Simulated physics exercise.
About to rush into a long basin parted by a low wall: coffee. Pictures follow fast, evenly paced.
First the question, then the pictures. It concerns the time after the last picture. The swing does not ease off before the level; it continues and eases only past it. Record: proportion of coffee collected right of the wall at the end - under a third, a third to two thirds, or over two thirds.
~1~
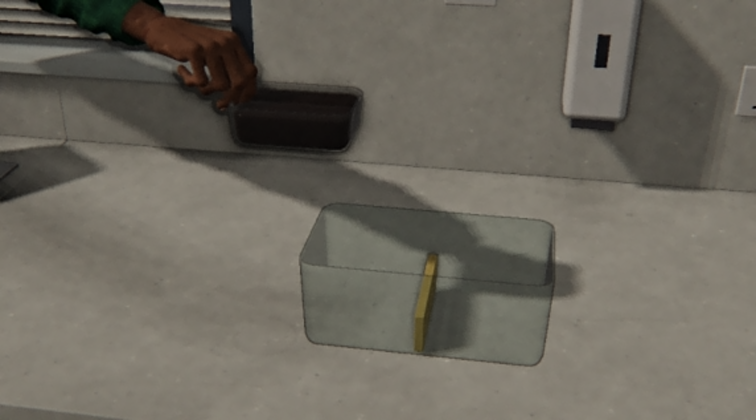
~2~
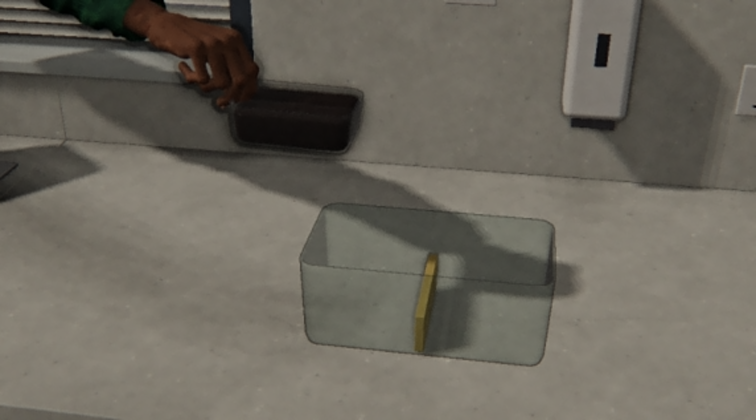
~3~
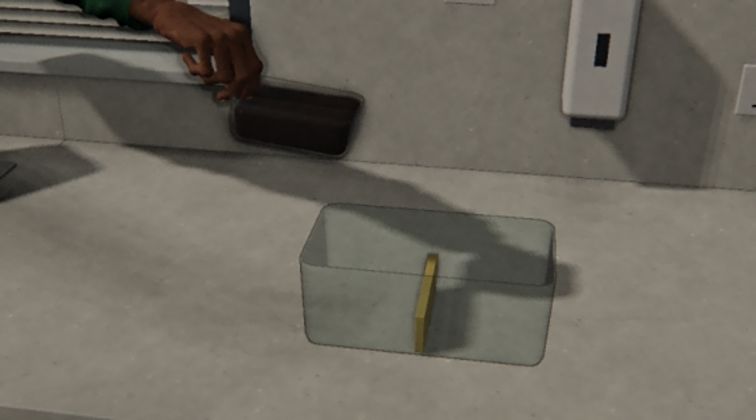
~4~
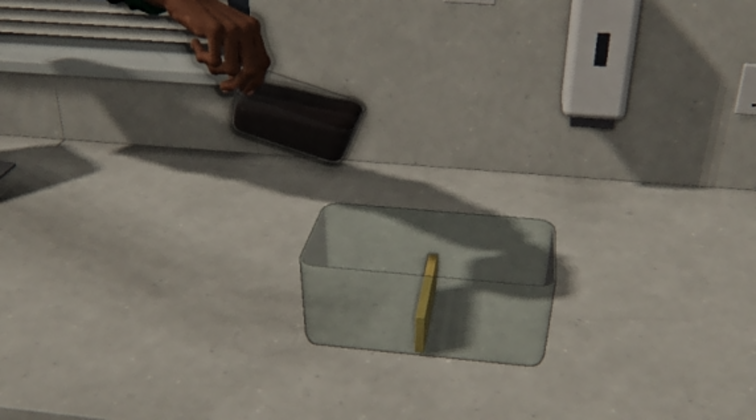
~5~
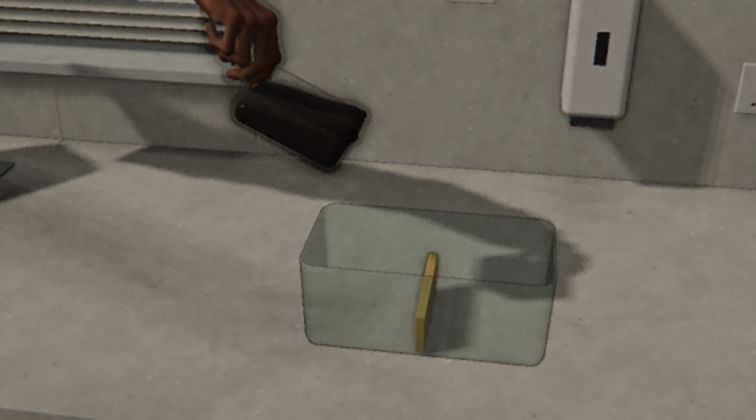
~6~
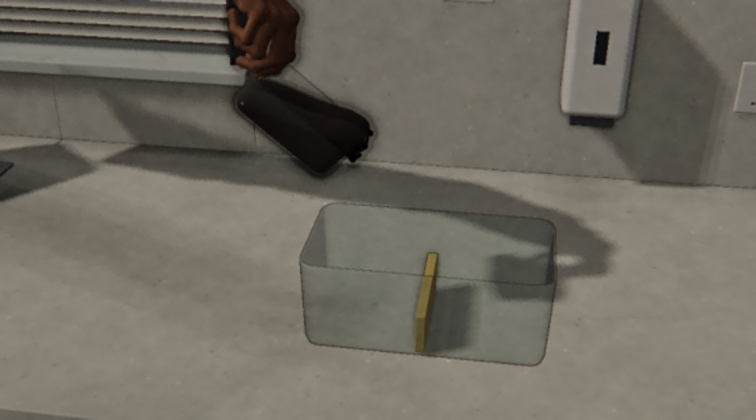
Proportion recorded: Under a third.
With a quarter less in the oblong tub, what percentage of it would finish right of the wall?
Result: Around 5 per cent.
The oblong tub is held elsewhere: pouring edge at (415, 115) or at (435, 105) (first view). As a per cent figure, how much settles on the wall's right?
75 %, then 80 %.
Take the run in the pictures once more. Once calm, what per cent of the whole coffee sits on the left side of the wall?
Close to 90 per cent.
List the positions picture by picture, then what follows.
It leans 0°; its right rim is at (357, 104); the coffee meets the walls at (242, 99) and (356, 107); the long basin's rim runs from (312, 233) to (554, 254); the wall's top is at (427, 285), in the first frame.
It leans 2°; its right rim is at (358, 105); the coffee meets the walls at (243, 98) and (357, 107), in the second frame.
It leans 7°; its right rim is at (359, 111); the coffee meets the walls at (244, 96) and (358, 110), in the third frame.
It leans 16°; its right rim is at (360, 120); the coffee meets the walls at (245, 93) and (360, 114), in the fourth frame.
It leans 27°; its right rim is at (359, 131); the coffee meets the walls at (245, 91) and (349, 115); 4 per cent is over the edge, in the fifth frame.
It leans 40°; its right rim is at (355, 143); the coffee meets the walls at (247, 88) and (336, 117); 13 per cent is over the edge, in the sixth frame.
A moment on, the oblong tub is tipped right over and 6 per cent is still to pour, 68 is left of the wall and 0 right of it.
Next, the oblong tub is tipped right over and 0 per cent is still to pour, 89 is left of the wall and 1 right of it.
Then the oblong tub is tipped right over and 0 per cent is still to pour, 89 is left of the wall and 6 right of it.
Later the oblong tub is tipped right over and 0 per cent is still to pour, 89 is left of the wall and 6 right of it.
In the end 89 per cent lies left of the wall, 6 right of it and 4 outside.
